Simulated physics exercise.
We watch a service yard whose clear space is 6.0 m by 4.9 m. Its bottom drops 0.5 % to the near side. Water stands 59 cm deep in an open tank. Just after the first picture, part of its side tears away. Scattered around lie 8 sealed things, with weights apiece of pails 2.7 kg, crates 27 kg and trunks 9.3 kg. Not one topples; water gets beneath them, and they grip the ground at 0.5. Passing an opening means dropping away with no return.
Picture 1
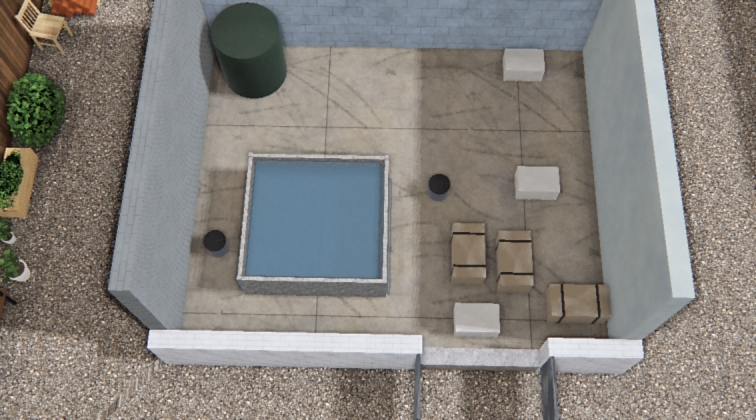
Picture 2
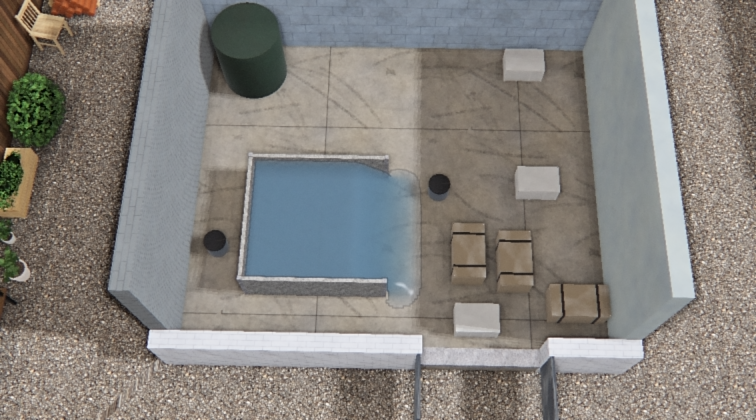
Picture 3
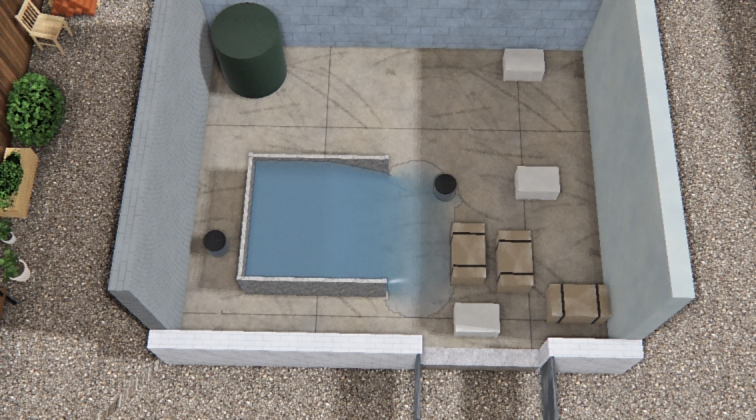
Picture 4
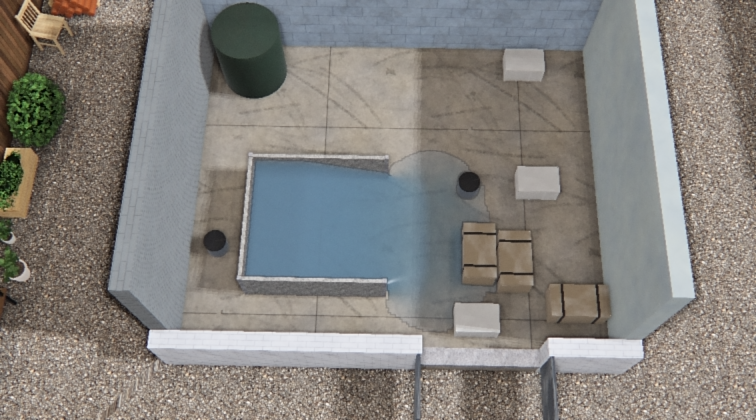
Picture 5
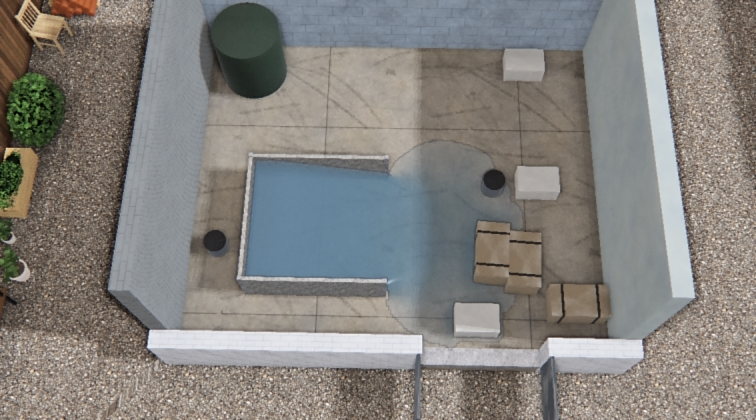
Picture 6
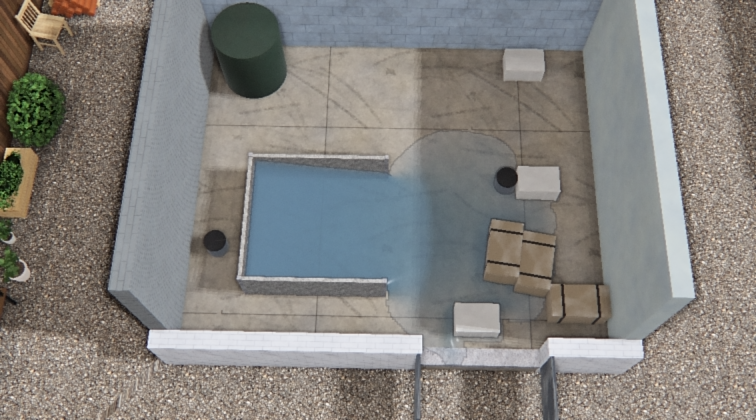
At the start, water fills a square tank in a walled yard. The tank's right side gives way and water spreads rightward across the floor, pushing a dark pail to a pale block, while the nearest strapped brown trunk slides against its neighbor and both shift right, turning slightly, toward a third.
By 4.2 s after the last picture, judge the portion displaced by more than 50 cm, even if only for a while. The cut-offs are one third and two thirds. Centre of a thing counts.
High band.
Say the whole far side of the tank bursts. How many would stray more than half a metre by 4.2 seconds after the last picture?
You'd get 3 in that case.
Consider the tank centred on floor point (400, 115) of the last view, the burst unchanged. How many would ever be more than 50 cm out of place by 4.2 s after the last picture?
6.
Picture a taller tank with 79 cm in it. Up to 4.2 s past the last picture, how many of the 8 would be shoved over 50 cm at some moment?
Under that setup the answer is 7.
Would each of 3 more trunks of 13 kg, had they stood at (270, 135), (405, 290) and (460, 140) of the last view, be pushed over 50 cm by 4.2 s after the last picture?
Note, in sequence: Under threshold; over threshold; over threshold.
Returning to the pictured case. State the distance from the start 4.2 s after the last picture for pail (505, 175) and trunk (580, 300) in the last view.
In turn: 300 cm, 200 cm.
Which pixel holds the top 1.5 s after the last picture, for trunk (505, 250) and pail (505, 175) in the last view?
Somewhere around (581, 225) and (553, 76).
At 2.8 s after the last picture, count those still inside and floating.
The number is 5.
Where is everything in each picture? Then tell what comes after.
The first picture shows a pail at (439, 184) rests on the ground; a trunk at (469, 250) rests on the ground; 3.4 m2 under water; 0 of 8 have shifted.
The second picture shows a pail at (439, 184) rests on the ground; a trunk at (469, 250), on the bottom; water covers 4.3 m2; 0 of 8 have shifted.
The third picture shows a pail at (446, 184), on the bottom, 9 cm from its start; a trunk at (469, 250), on the bottom; water covers 5.5 m2; 1 of 8 have shifted.
The fourth picture shows a pail at (469, 182), on the bottom, 44 cm from its start; a trunk at (480, 250) rests on the ground, 15 cm from its start; 6.7 m2 under water; 2 of 8 have shifted.
The fifth picture shows a pail at (495, 179) rests on the ground, 81 cm from its start; a trunk at (493, 249), on the bottom, 33 cm from its start; 8.0 m2 under water; 3 of 8 have shifted.
The sixth picture shows a pail at (507, 177), on the bottom, 100 cm from its start; a trunk at (505, 248) rests on the ground, 50 cm from its start; water covers 9.4 m2; 3 of 8 have shifted.
Then, 0.4 s after the last picture 3 of 8 are over 50 cm from their spots; 2 afloat.
Then, 1.5 s after the last picture 5 of 8 are over 50 cm from their spots; 5 afloat.
Then, 2.8 s after the last picture 7 of 8 are over 50 cm from their spots; 5 afloat.
Then, 4.2 s after the last picture 6 of 8 are over 50 cm from their spots, and 7 have been at some point; 5 afloat.
